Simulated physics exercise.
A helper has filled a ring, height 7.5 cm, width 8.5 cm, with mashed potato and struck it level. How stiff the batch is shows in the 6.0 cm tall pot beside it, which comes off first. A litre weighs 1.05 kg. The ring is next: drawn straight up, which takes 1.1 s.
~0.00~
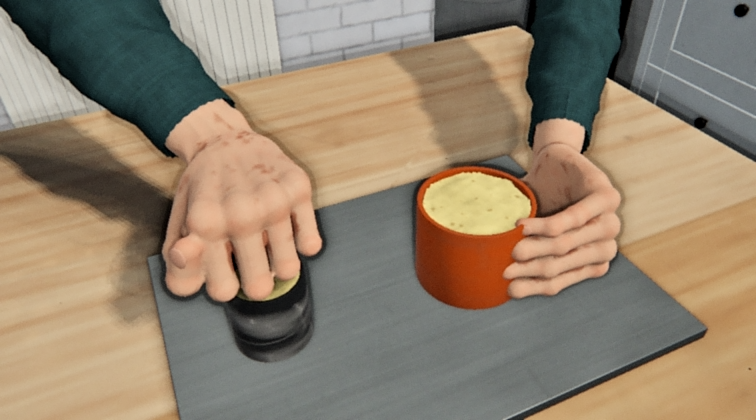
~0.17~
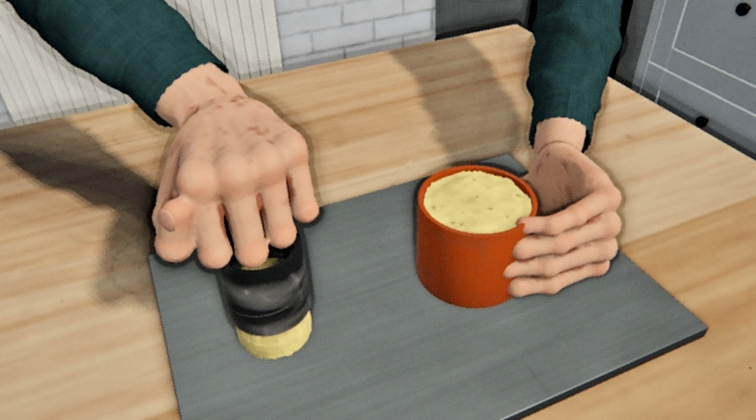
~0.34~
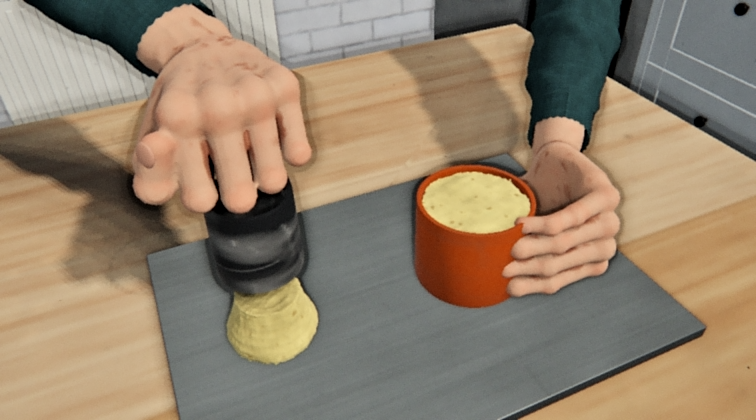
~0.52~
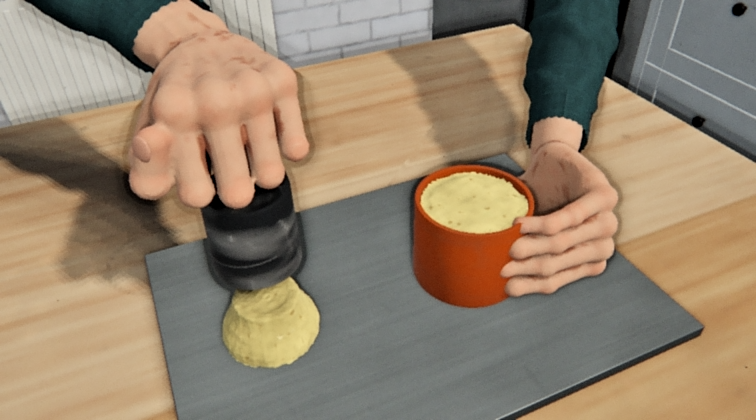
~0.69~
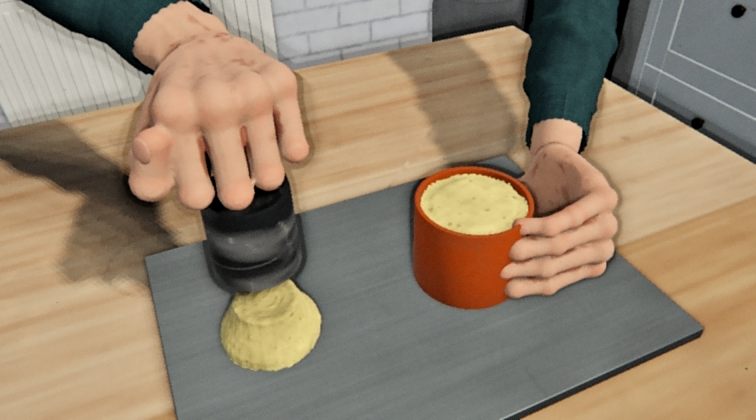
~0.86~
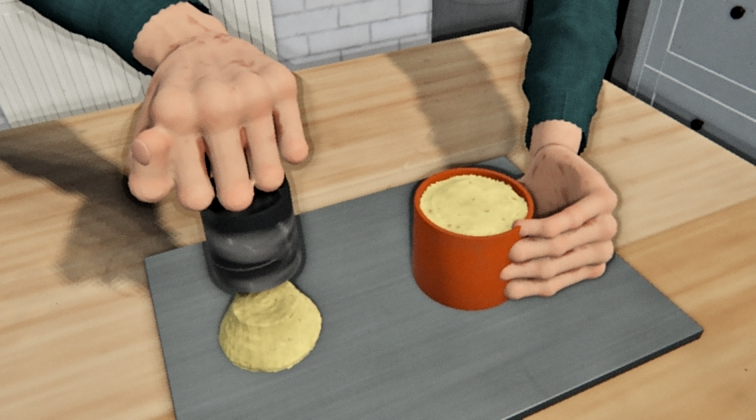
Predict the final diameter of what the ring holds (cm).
It comes to near 13.3 cm.
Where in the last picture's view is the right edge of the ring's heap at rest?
Around (544, 284).
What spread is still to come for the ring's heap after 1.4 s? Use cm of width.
Near 2.0 centimetres.
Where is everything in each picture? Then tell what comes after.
The first frame shows middle of the pot's mouth at (264, 277), still down; middle of the ring's top at (476, 202), not yet moved.
The second frame shows middle of the pot's mouth at (259, 247), raised 2.8 cm; middle of the ring's top at (477, 201), not yet moved.
The third frame shows middle of the pot's mouth at (248, 196), raised 7.1 cm; the heap from the pot 4.4 cm high and 7.1 cm wide, top at (267, 294); middle of the ring's top at (475, 201), not yet moved.
The fourth frame shows middle of the pot's mouth at (245, 192), raised 7.5 cm; the heap from the pot 4.0 cm high and 7.6 cm wide, top at (266, 298); middle of the ring's top at (474, 201), not yet moved.
The fifth frame shows middle of the pot's mouth at (245, 193), raised 7.5 cm; the heap from the pot 3.9 cm high and 7.9 cm wide, top at (266, 301); middle of the ring's top at (474, 202), not yet moved.
The sixth frame shows middle of the pot's mouth at (244, 194), raised 7.5 cm; the heap from the pot 3.8 cm high and 7.9 cm wide, top at (266, 302); middle of the ring's top at (473, 203), not yet moved.
By 1.1 s, the ring is up 1.4 cm; the mashed potato has come down 0.1 cm to 7.4 cm and is 8.8 cm wide.
By 1.4 s, the ring is up 4.6 cm; the mashed potato has come down 1.8 cm to 5.7 cm and is 11 cm wide.
By 1.7 s, the ring is up 7.8 cm; the mashed potato has come down 2.7 cm to 4.8 cm and is 13 cm wide.
By 2.0 s, the ring is clear; the mashed potato has come down 2.8 cm to 4.7 cm and is 13 cm wide.
By 2.7 s, at rest, the ring is clear; the mashed potato has come down 2.9 cm to 4.6 cm and is 13 cm wide.
